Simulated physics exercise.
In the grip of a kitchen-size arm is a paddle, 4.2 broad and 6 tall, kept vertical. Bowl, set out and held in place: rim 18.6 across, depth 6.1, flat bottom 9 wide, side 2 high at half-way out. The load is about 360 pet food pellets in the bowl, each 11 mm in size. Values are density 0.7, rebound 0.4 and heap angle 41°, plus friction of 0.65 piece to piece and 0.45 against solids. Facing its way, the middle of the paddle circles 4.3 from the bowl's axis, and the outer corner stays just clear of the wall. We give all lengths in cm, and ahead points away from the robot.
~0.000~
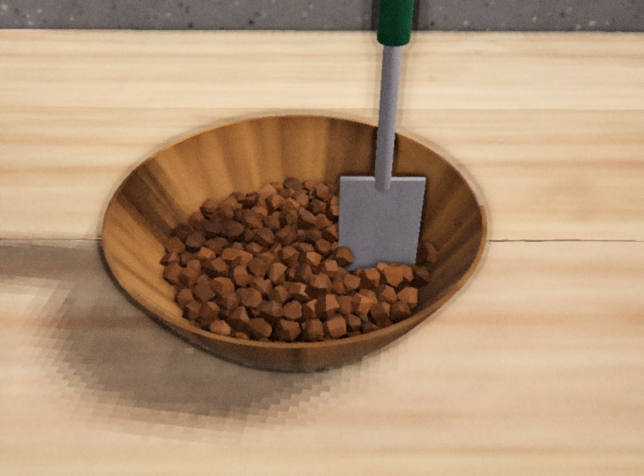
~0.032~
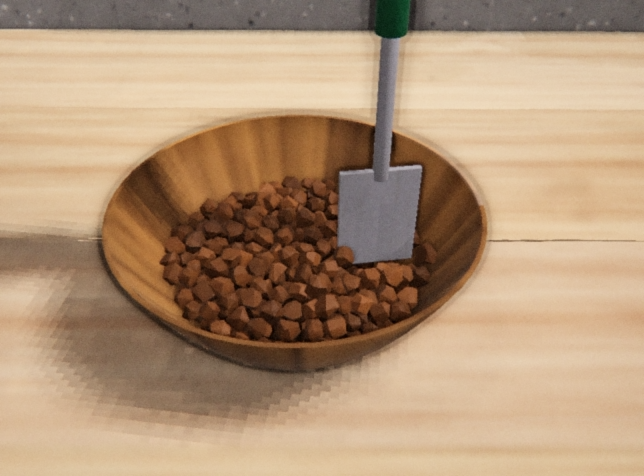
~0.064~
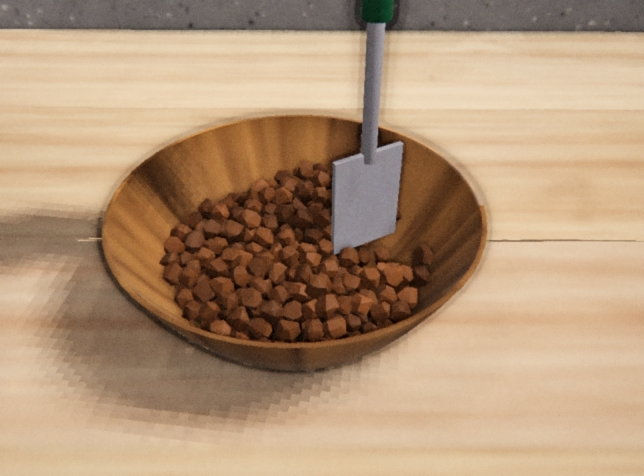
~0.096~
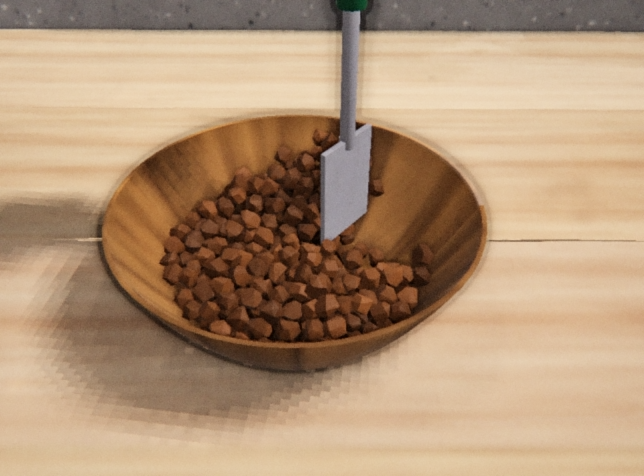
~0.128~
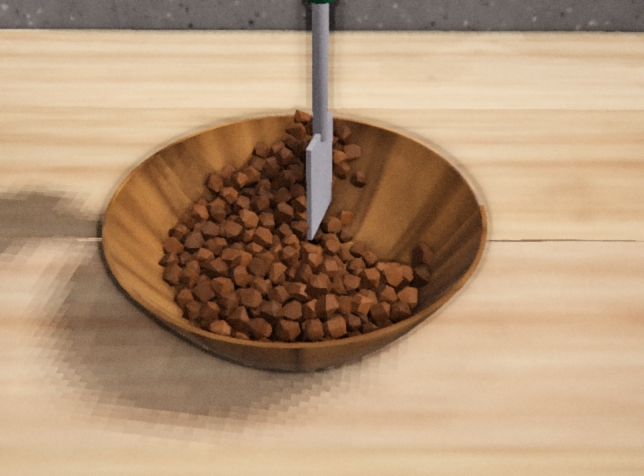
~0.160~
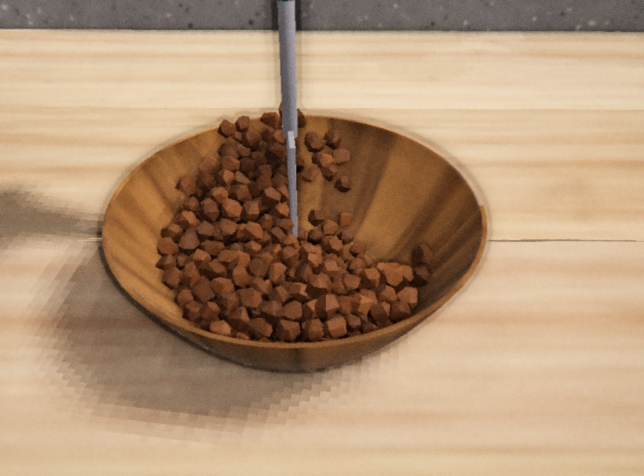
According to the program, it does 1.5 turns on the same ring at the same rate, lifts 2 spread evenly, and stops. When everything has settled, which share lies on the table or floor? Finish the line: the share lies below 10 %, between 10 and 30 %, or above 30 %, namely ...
... between 10 and 30 %.
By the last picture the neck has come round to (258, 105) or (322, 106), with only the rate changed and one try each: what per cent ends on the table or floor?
Close to 25 and 10 in a hundred.
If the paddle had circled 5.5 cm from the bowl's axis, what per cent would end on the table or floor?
In that case roughly 0 per cent.
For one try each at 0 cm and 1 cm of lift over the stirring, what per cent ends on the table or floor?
That gives about 25 per cent and 25 per cent, in order.
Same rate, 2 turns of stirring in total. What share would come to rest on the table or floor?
I'd expect around 20 per cent.
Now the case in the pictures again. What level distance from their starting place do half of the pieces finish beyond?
7 centimetres.
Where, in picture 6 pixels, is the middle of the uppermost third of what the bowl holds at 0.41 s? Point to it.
Centre estimate: Approx. (326, 298) px.
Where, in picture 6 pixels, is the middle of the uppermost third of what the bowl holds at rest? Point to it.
Near (301, 221).
After 0.41 s, 268° round, highest piece 9 above the table; 326 in the bowl, 15 on the table or floor, 14 in flight or on the tool.
After 0.66 s, 80° round, highest piece 8 above the table; 298 in the bowl, 53 on the table or floor, 4 in flight or on the tool.
After 0.99 s, 180° round, highest piece 7 above the table; 297 in the bowl, 58 on the table or floor.
After 1.69 s, 180° round, highest piece 7 above the table; 297 in the bowl, 58 on the table or floor.
In the end, 297 in the bowl, 58 on the table or floor. That is 16 % on the table or floor.
